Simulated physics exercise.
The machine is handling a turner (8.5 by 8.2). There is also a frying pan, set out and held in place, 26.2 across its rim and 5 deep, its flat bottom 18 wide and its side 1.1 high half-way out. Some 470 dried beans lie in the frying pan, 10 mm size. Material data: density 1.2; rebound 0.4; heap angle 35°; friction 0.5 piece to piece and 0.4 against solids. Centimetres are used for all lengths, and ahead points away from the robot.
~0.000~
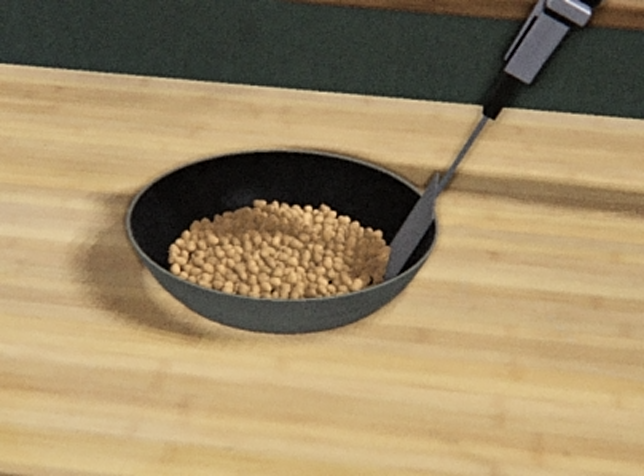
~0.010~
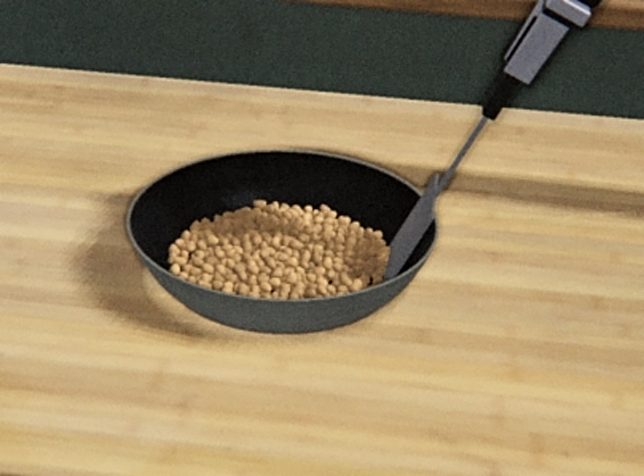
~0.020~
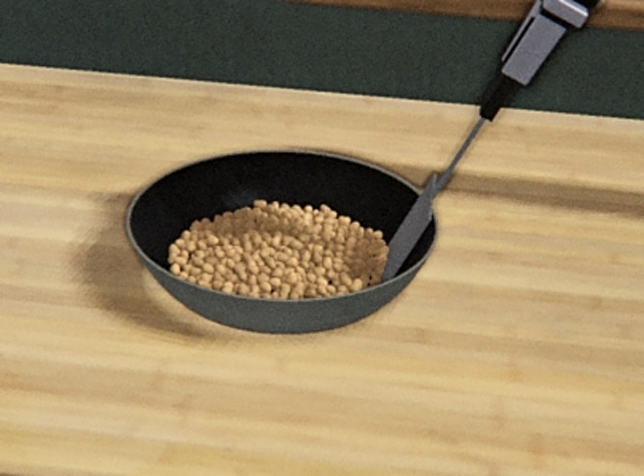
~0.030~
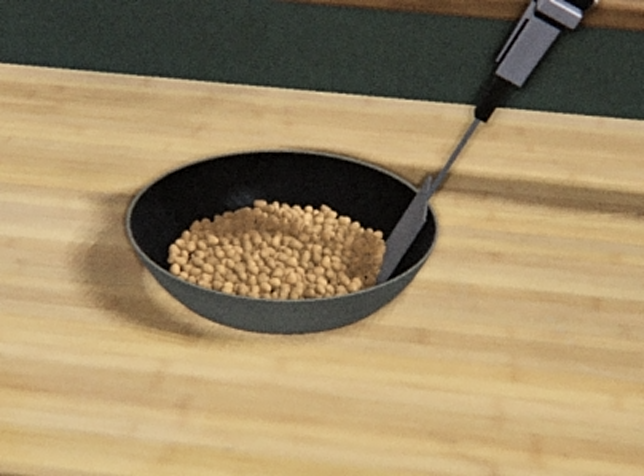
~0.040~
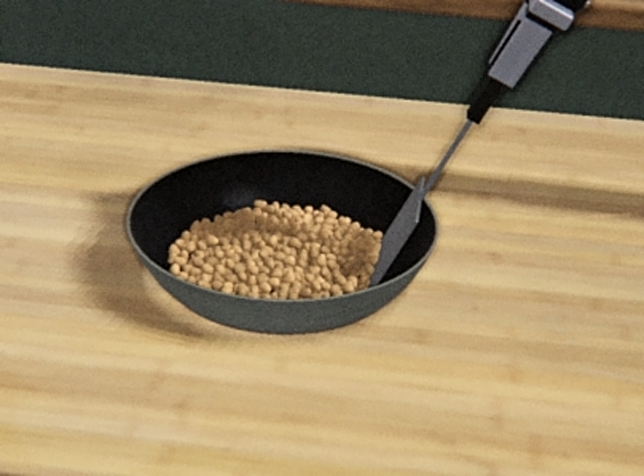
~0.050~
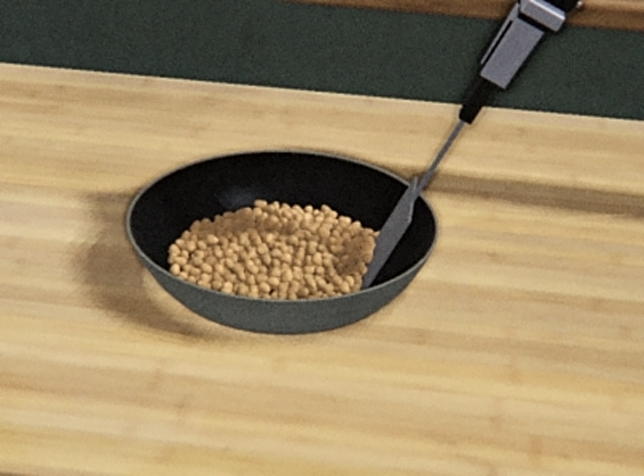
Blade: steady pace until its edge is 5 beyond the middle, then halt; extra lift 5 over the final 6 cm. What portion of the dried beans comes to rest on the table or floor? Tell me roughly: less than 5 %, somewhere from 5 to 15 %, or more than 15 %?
Less than 5 %.
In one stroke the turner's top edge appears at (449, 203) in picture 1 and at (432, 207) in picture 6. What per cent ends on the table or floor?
I'd put it at roughly 0 per cent.
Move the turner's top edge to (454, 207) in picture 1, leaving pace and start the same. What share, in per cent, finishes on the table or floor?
Around 0 percent ends up on the table or floor.
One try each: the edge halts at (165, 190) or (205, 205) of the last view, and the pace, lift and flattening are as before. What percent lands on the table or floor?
Respectively some 10 and 0 percent end on the table or floor.
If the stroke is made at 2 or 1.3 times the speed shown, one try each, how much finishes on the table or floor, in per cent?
About 5 and 0 per cent.
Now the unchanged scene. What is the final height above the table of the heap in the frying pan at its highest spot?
5.0 cm.
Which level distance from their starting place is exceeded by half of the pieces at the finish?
I'd guess close to 4 centimetres.
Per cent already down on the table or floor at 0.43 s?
About 0 per cent.
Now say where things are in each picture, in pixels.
The turner top edge at (436, 195), sloping 65°; upper third of the load around (288, 251), from x 175 to 385, top at y 205; 469 in the frying pan, in the first frame.
The turner top edge at (435, 195), sloping 65°; upper third of the load around (288, 251), from x 175 to 385, top at y 205, in the second frame.
The turner top edge at (433, 196), sloping 65°; upper third of the load around (289, 251), from x 175 to 380, top at y 205, in the third frame.
The turner top edge at (428, 197), sloping 65°; upper third of the load around (291, 251), from x 175 to 380, top at y 205, in the fourth frame.
The turner top edge at (421, 198), sloping 65°; upper third of the load around (291, 252), from x 175 to 380, top at y 205, in the fifth frame.
The turner top edge at (413, 198), sloping 65°; upper third of the load around (291, 250), from x 175 to 380, top at y 205; 469 in the frying pan, in the sixth frame.
After 0.12 s, sloping 65°, highest piece 3 above the table; 469 in the frying pan.
After 0.19 s, sloping 65°, highest piece 5 above the table; 469 in the frying pan.
After 0.43 s, sloping 65°, highest piece 5 above the table; 469 in the frying pan.
After 1.48 s, sloping 65°, highest piece 5 above the table; 469 in the frying pan.
In the end, 469 in the frying pan. That is 0 % on the table or floor.
